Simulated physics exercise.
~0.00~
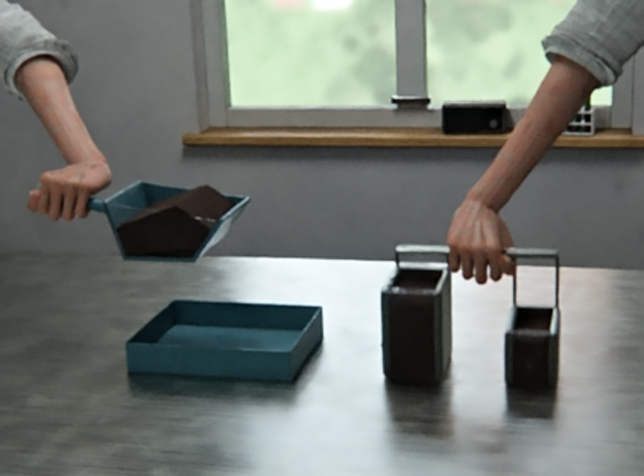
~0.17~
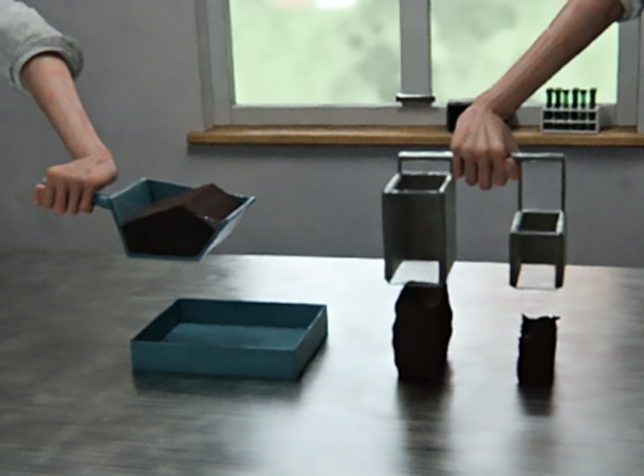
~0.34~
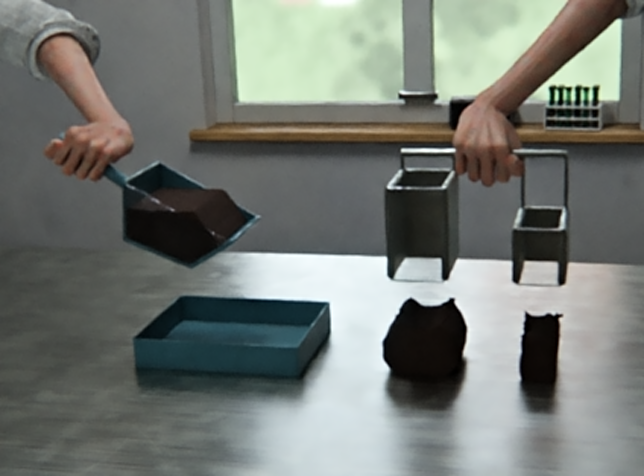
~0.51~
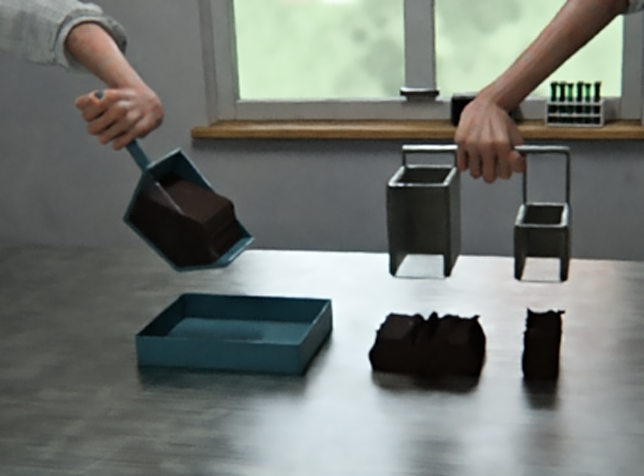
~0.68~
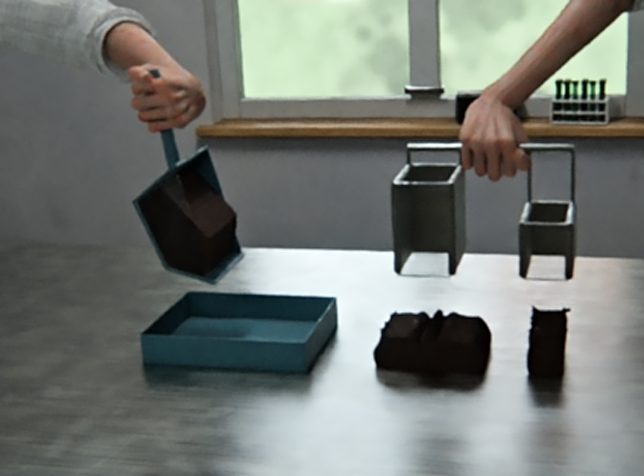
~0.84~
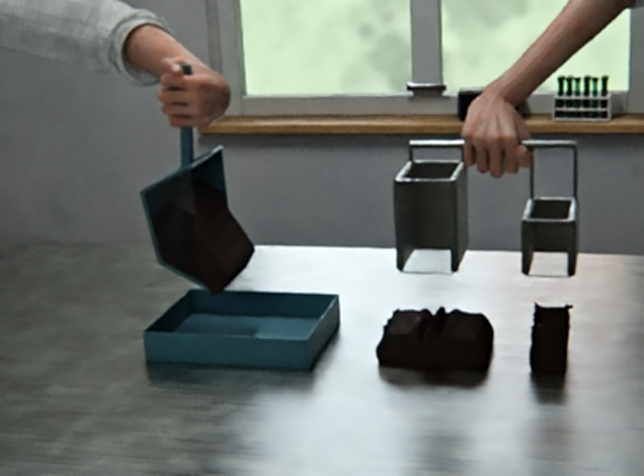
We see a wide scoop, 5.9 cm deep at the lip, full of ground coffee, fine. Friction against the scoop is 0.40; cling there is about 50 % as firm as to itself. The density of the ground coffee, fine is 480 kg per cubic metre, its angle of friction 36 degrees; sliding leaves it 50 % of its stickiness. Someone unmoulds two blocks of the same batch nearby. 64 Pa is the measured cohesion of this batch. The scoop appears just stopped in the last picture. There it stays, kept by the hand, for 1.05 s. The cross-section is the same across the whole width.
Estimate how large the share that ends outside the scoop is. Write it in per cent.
I would say roughly 100 per cent.
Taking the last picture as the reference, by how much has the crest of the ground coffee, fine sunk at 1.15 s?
The difference comes to roughly 4.5 cm.
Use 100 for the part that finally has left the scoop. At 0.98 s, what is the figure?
Share so far: Roughly 40 percent.
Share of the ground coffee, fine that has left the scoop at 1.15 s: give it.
Value: Near 70 %.
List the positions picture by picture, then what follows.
The first frame shows lip at (219, 220), tilt 0 degrees; top of the ground coffee, fine at (176, 207); blocks stand 12 cm, 6.4 cm (left to right).
The second frame shows lip at (224, 220), tilt 2 degrees; top of the ground coffee, fine at (177, 206); blocks stand 11 cm, 6.4 cm (left to right).
The third frame shows lip at (230, 240), tilt 21 degrees; top of the ground coffee, fine at (131, 209); blocks stand 8.0 cm, 6.4 cm (left to right).
The fourth frame shows lip at (225, 263), tilt 45 degrees; top of the ground coffee, fine at (139, 195); blocks stand 5.3 cm, 6.4 cm (left to right).
The fifth frame shows lip at (214, 281), tilt 68 degrees; top of the ground coffee, fine at (161, 189); blocks stand 5.3 cm, 6.4 cm (left to right).
The sixth frame shows lip at (205, 285), tilt 81 degrees; top of the ground coffee, fine at (168, 203); blocks stand 5.3 cm, 6.4 cm (left to right).
After 0.98 s, the scoop is at 81 degrees and 44 % has left it.
After 1.15 s, the scoop is at 81 degrees and 71 % has left it.
After 1.31 s, the scoop is at 81 degrees and 74 % has left it.
After 1.48 s, the scoop is at 81 degrees and 79 % has left it.
After 1.90 s, at the end, the scoop is at 81 degrees and 100 % has left it.
